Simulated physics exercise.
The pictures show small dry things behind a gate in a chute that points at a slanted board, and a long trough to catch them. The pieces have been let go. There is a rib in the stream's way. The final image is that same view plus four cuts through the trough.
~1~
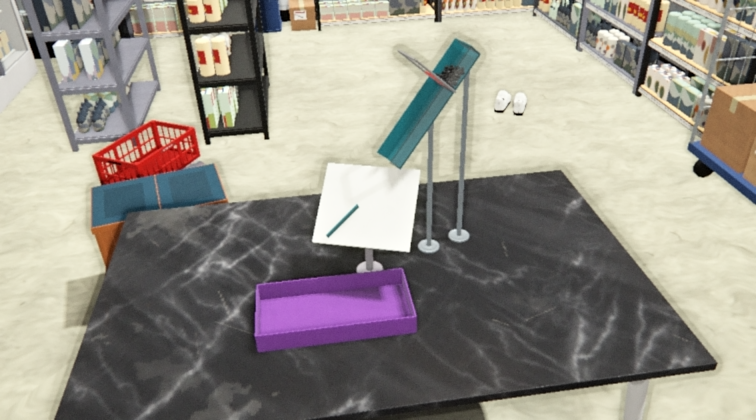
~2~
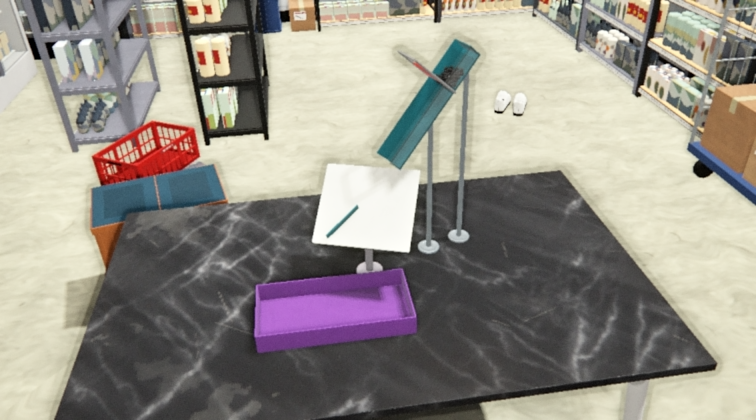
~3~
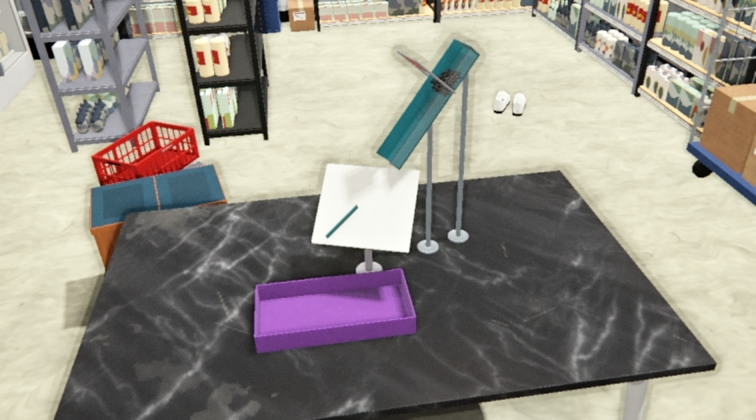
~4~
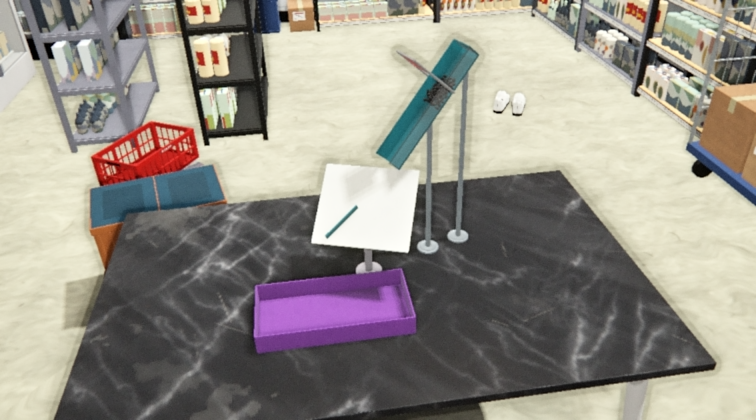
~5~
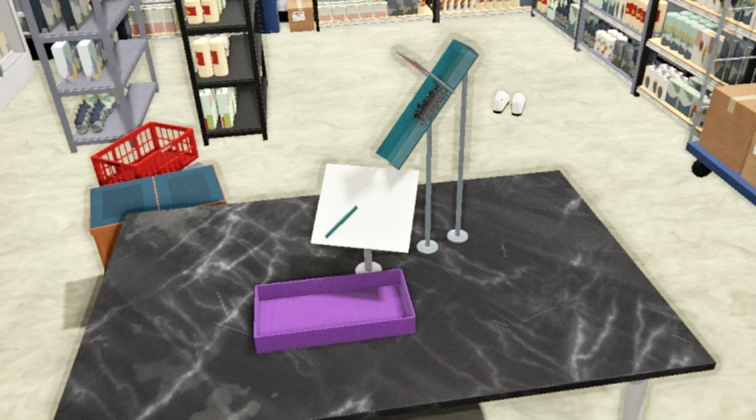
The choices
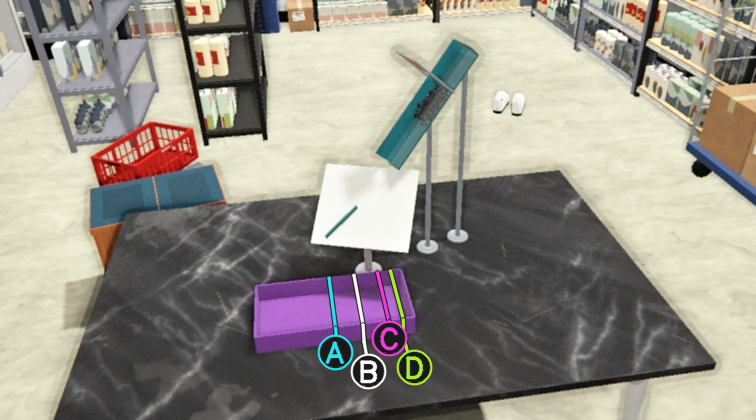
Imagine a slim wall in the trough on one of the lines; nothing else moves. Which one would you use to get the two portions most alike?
Line A.
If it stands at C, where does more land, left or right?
More lands on the left.
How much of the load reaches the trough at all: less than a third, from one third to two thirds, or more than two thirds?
About that: More than two thirds.
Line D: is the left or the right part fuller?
The left side.
On the marked copy, line A crosses the front rim at (335, 327); line B crosses the front rim at (362, 324); line C crosses the front rim at (388, 320); line D crosses the front rim at (403, 318).
Choosing A, of what is caught, about half on the left of the divider, about half on the right.
Choosing B, of what is caught, nearly all on the left of the divider, a small part on the right.
Choosing C, of what is caught, all on the left of the divider, none on the right.
Choosing D, of what is caught, all on the left of the divider, none on the right.
